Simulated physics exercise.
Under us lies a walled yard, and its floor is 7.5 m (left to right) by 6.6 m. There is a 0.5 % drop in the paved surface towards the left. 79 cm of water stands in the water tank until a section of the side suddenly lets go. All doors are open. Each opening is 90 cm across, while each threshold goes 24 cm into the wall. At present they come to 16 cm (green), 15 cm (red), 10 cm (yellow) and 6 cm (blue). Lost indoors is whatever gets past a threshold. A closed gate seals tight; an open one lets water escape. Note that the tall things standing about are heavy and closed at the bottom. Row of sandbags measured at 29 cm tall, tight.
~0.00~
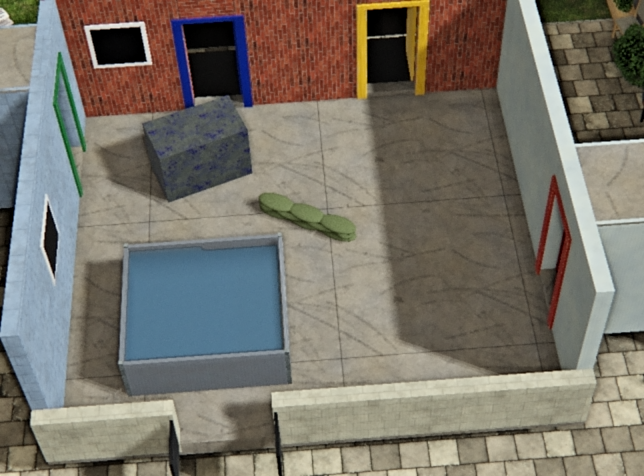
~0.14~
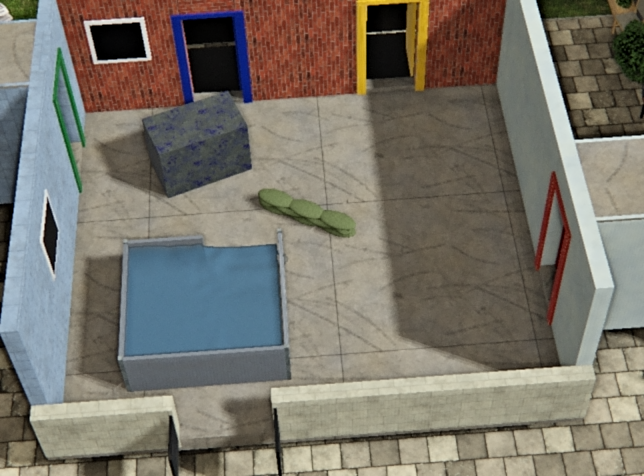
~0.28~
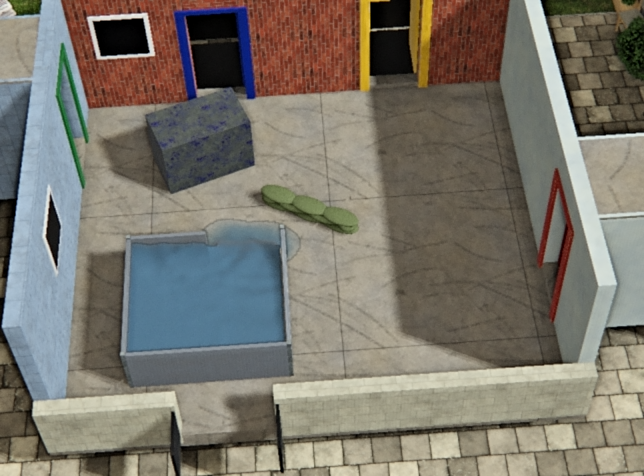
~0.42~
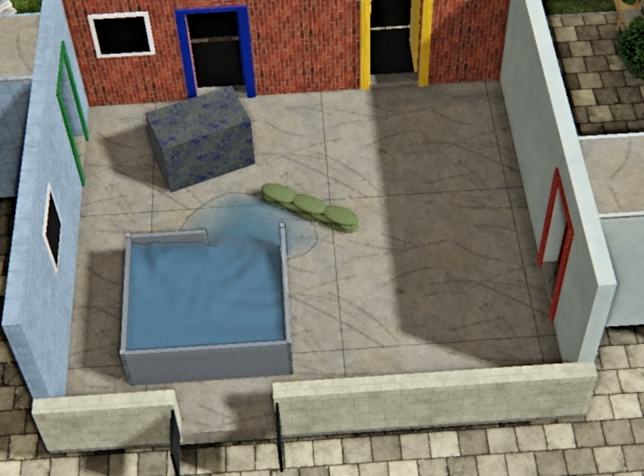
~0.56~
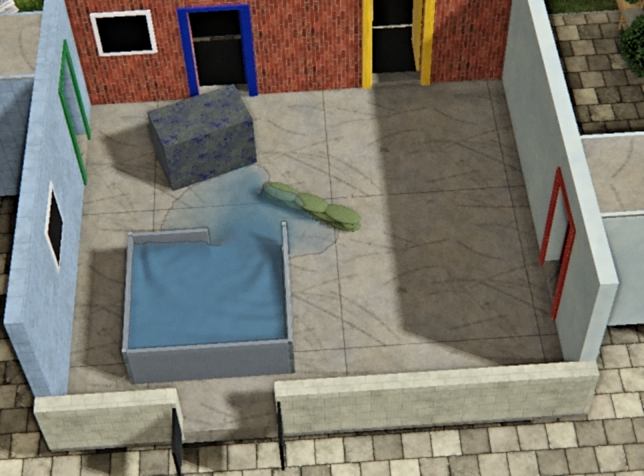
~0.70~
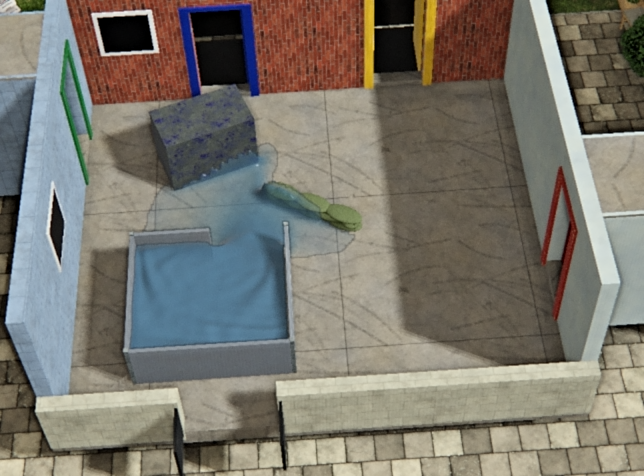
Water pours from the far side of the tank and spreads past the green sandbags.
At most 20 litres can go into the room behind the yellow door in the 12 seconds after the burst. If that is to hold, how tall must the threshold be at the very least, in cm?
Close to 9 cm is just enough.
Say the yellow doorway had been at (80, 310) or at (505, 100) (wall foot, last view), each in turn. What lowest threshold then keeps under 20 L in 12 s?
In turn: Roughly 9.5 cm, roughly 21 cm.
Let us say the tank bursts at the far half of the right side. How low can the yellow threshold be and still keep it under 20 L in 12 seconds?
Minimum height: Approx. 9.0 cm.
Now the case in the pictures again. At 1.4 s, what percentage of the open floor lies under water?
Around 20 per cent of the floor.
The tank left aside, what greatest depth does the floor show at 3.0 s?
Roughly 39 cm.
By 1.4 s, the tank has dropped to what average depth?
I'd put it near 56 cm.
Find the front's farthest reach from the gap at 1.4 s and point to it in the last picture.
Around (321, 94).
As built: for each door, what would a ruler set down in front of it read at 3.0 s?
Door by door, in centimetres - green 8, red 0, yellow 14, blue 2.
After 1.4 s water covers 20 % of the floor, deepest (60 cm) near (223, 176); it has not reached the yellow door.
After 3.0 s water covers 70 % of the floor, deepest (39 cm) near (223, 176); 14 cm at the yellow door, 6 litres in over its 10 cm threshold.
After 12.0 s water covers 95 % of the floor, deepest (14 cm) near (223, 183); 4 cm at the yellow door, 13 litres in over its 10 cm threshold.
At the yellow door as built, the water arrived by 2.1 s and peaked near 15 cm at 2.6 s.
Run again over the same 12 s with other heights there, 38 litres in over 7 cm, 13 litres over 10 cm. The limit of 20 litres is kept from about 9 cm up.
